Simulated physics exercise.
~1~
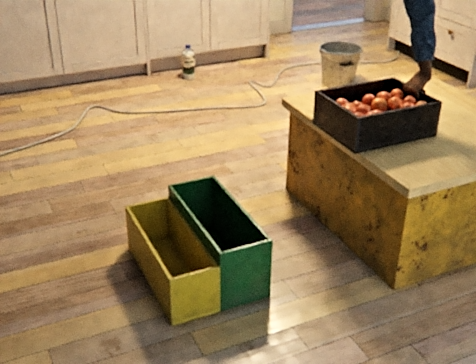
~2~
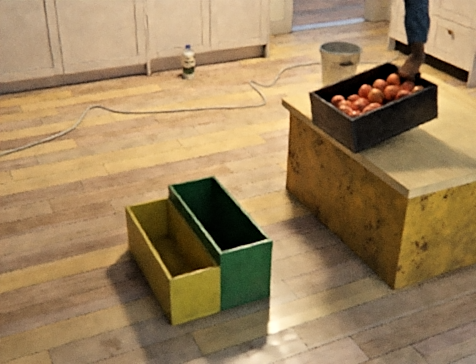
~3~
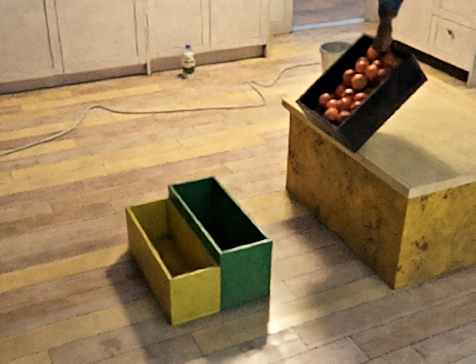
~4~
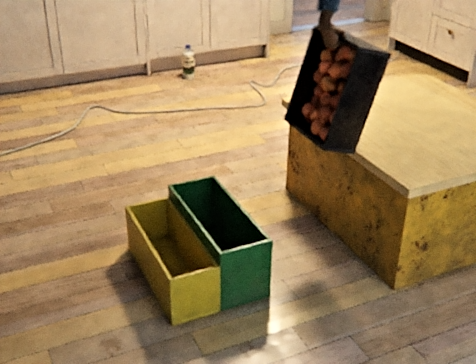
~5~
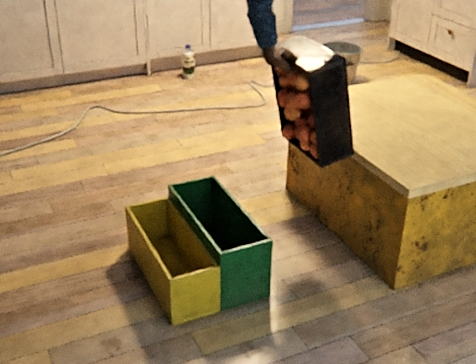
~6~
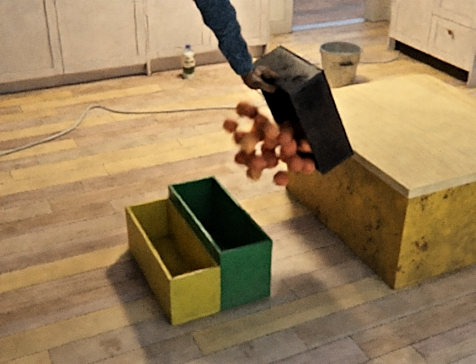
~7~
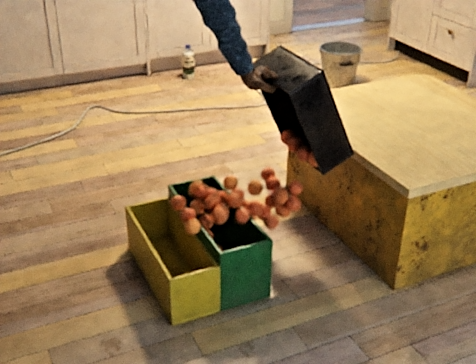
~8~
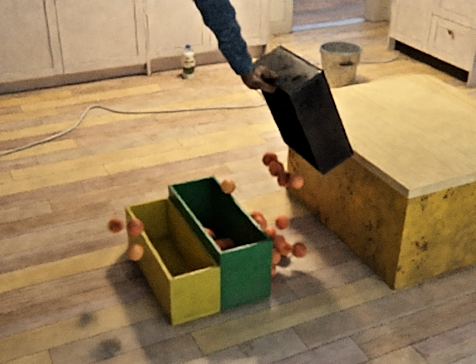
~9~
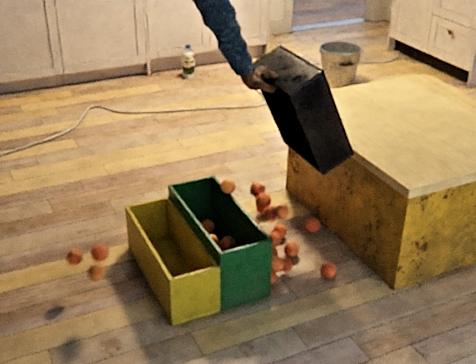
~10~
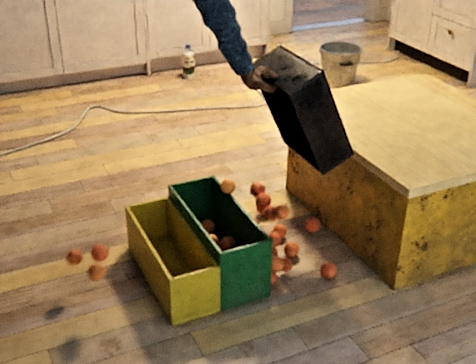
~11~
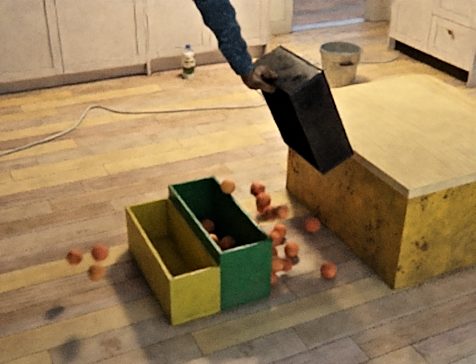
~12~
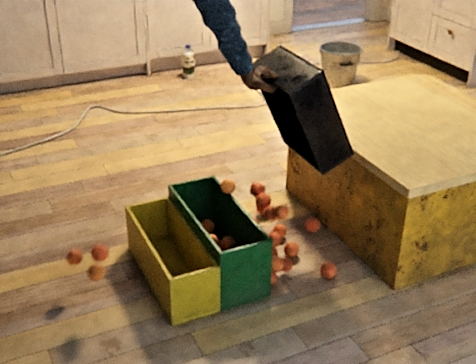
Hand tipping a black crate of oranges off a bench, spilling some into a green box and most onto the floor.
